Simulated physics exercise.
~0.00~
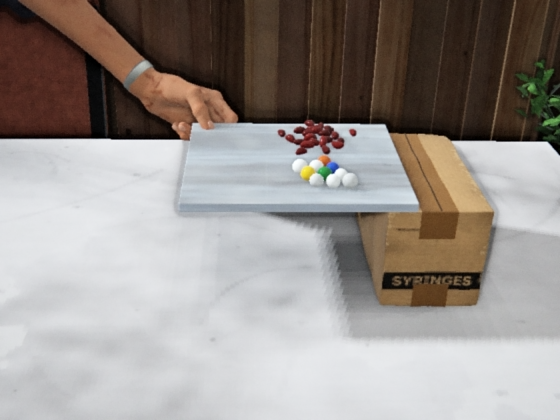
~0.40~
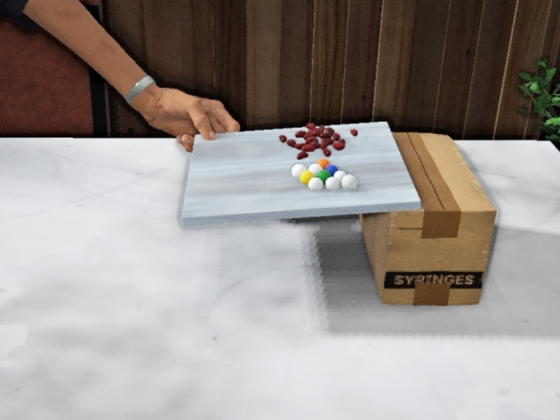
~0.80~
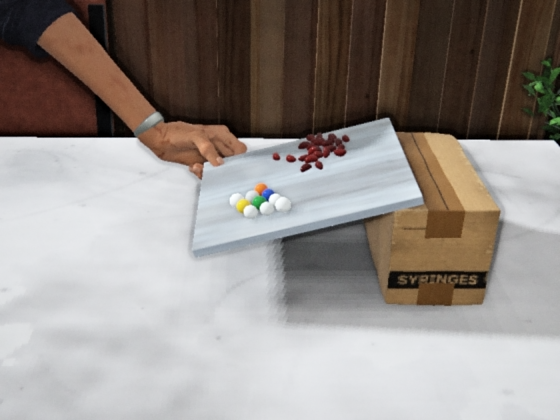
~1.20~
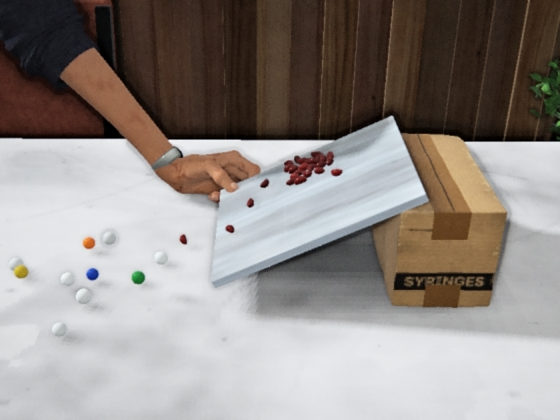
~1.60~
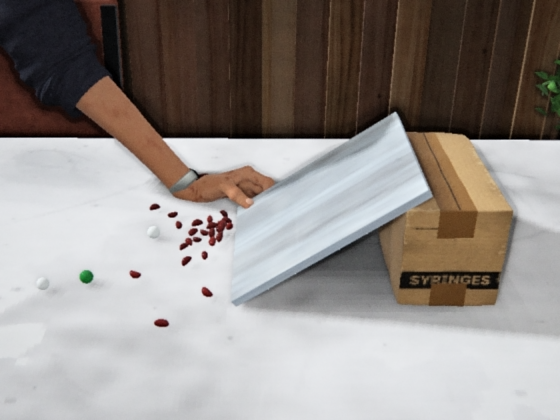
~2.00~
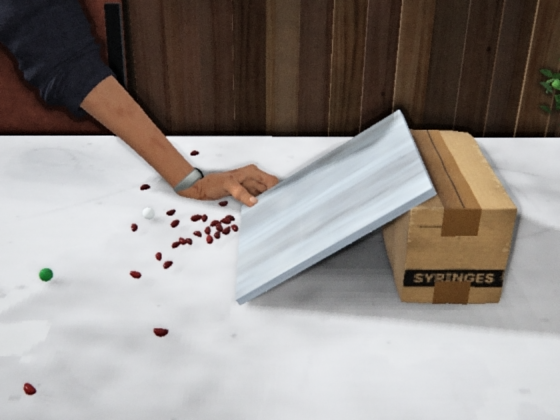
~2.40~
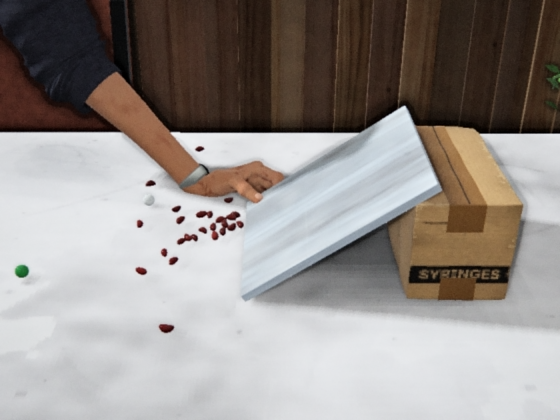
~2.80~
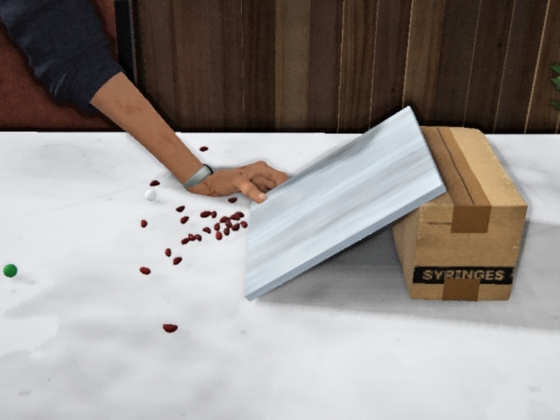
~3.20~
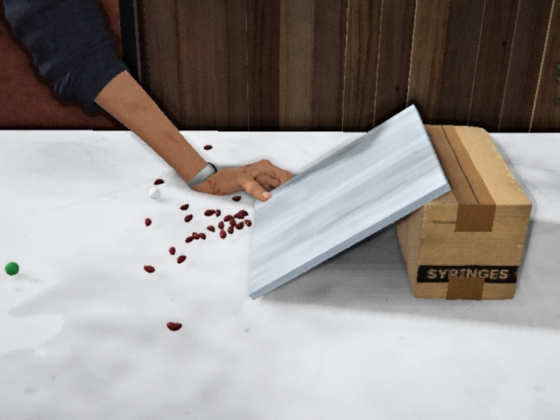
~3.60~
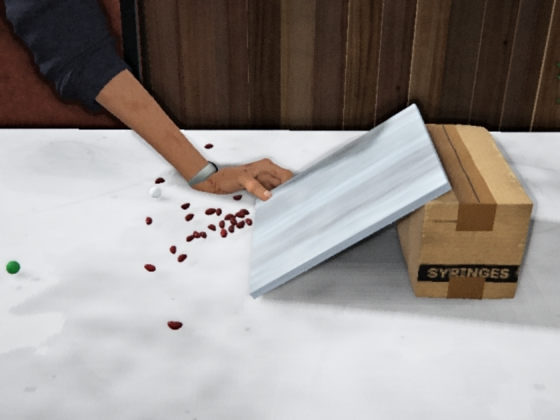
A hand at the left holds one end of a pale grey board above a white marbled table, its other end resting on a brown cardboard box marked "SYRINGES", seen from the front and slightly above, with dark wood panelling behind. Small dark red beans lie toward the back of the board, with white and coloured balls in front. As the hand lowers its end, the balls roll left off the board and scatter. The beans slide after them, mostly stopping near the lowered edge. Most balls leave the table, while a green one and a white one remain.
